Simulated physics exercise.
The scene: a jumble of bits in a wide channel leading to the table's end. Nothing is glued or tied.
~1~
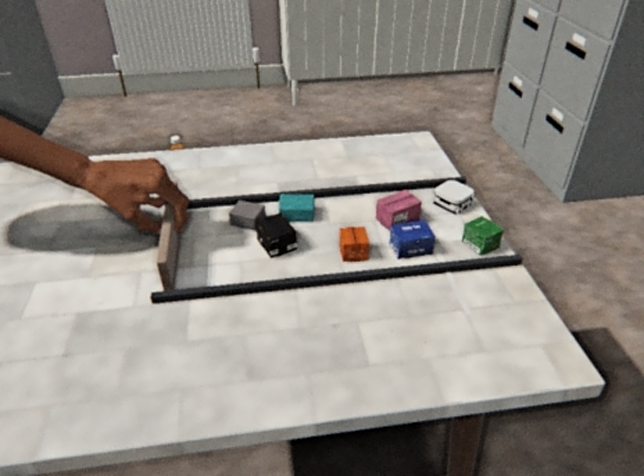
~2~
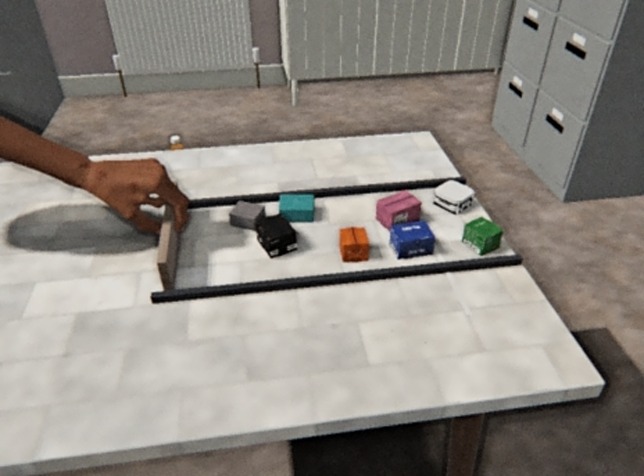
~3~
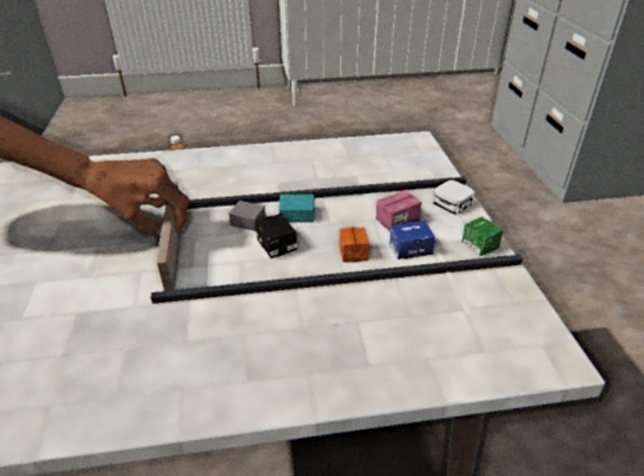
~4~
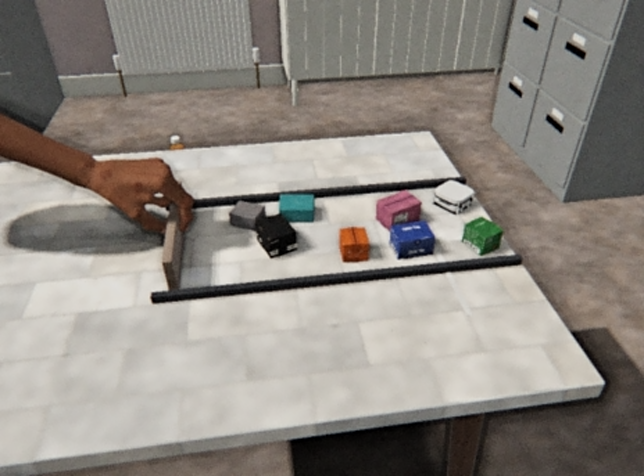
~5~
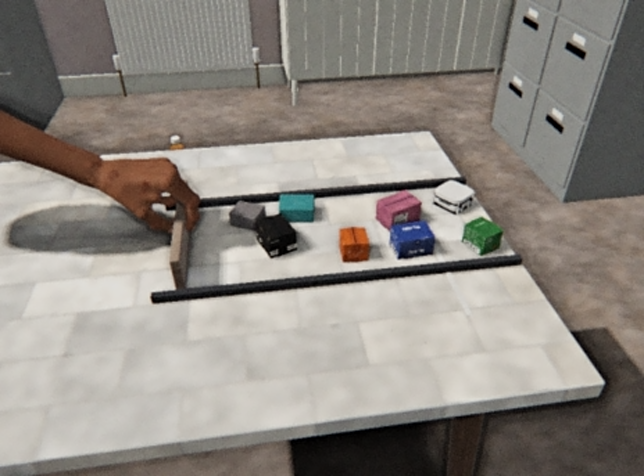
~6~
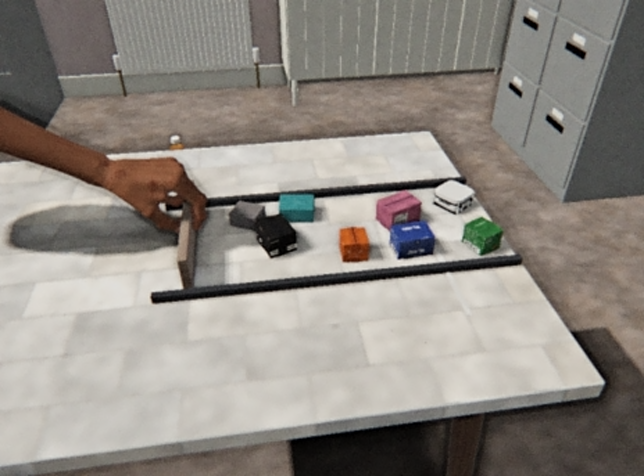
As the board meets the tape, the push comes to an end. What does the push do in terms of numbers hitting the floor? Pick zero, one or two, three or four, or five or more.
It sends one or two to the floor.
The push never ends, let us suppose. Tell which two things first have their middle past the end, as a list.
The white case first, the green box second.
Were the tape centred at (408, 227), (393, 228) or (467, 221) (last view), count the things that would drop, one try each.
The counts come to 0, then 0, then 5.
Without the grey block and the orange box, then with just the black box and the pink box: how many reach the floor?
Tally per try: 0 / 1.
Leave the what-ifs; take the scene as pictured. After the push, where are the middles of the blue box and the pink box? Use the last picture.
The blue box comes to rest close to (481, 236), while the pink box rests close to (464, 205).
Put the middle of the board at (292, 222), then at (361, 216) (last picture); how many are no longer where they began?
Well, it's 3 at the first one and 6 at the second.
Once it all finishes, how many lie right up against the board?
The number is 3.
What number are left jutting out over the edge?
That adds up to 0.
Soon after, none off yet; green box at rest near (482, 236); white case at rest near (453, 198); blue box at rest near (412, 240).
By the end, the number that fall off is one or two; fallen, white case and green box.
